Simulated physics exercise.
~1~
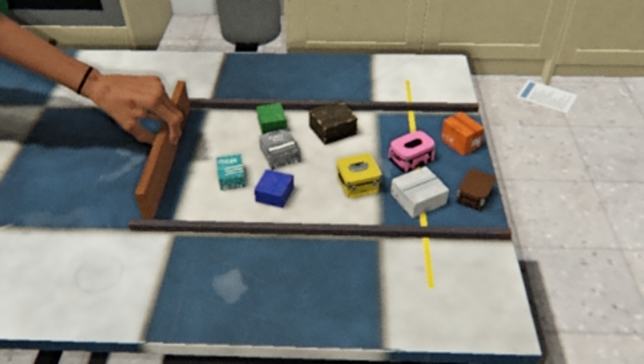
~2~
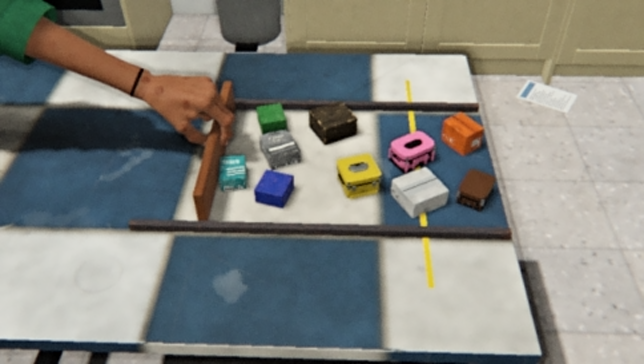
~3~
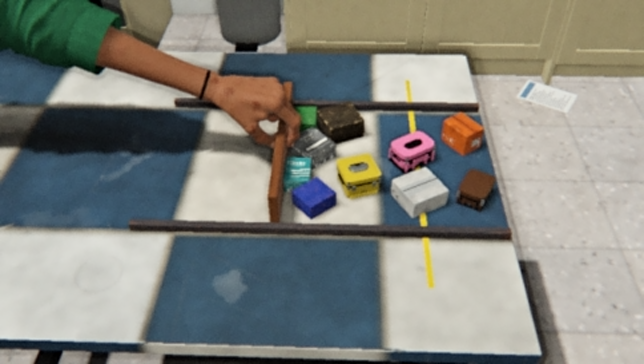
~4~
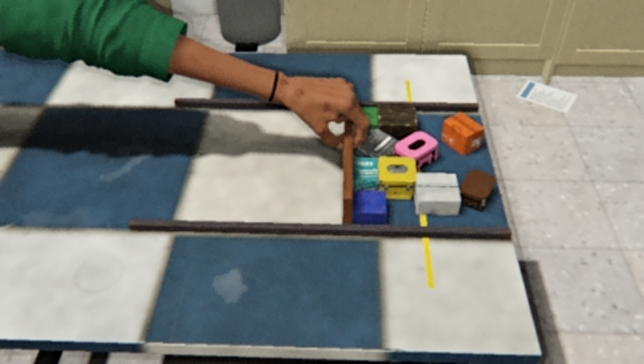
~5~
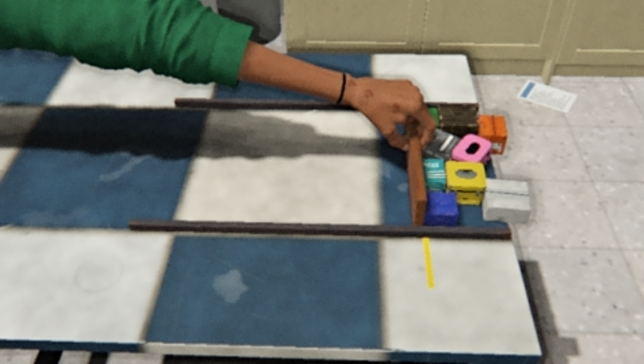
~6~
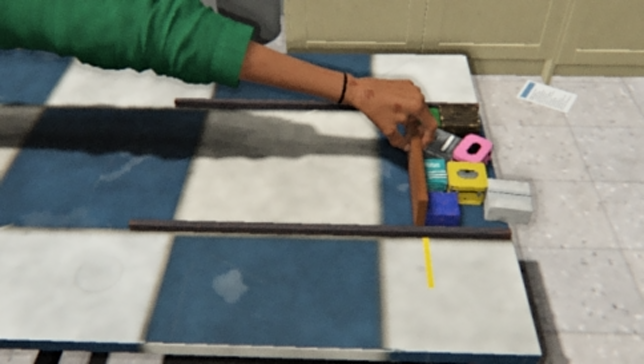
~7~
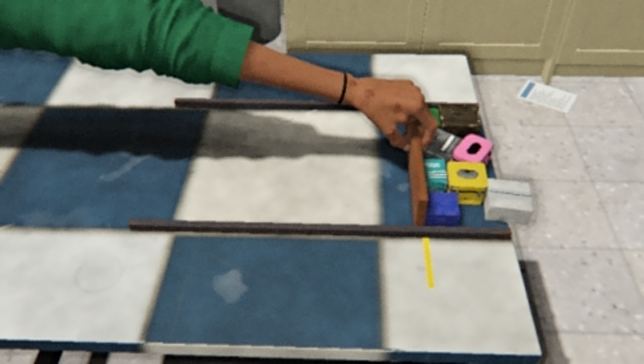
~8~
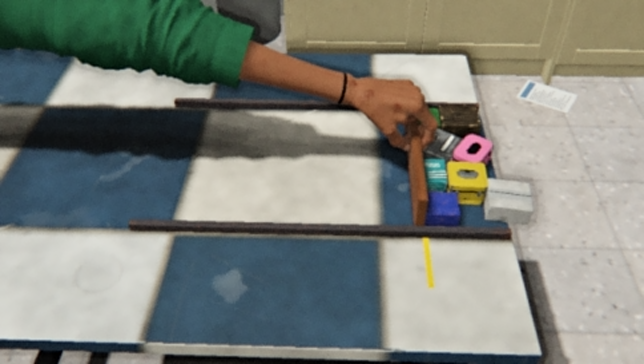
A hand reaching from a green sleeve grips an upright wooden board on a blue-and-white checkered table, seen from above at an angle and from the side. Small boxes and blocks in green, grey, turquoise, blue, yellow, pink, white, orange and brown lie between two dark rails, near a yellow tape line at the right. The hand slides the board rightward, gathering the turquoise, blue and other pieces into a crowded cluster. The brown case at the far right disappears past the table's end, then the orange box does too. The board stops at the tape, with the white box jutting over the edge.
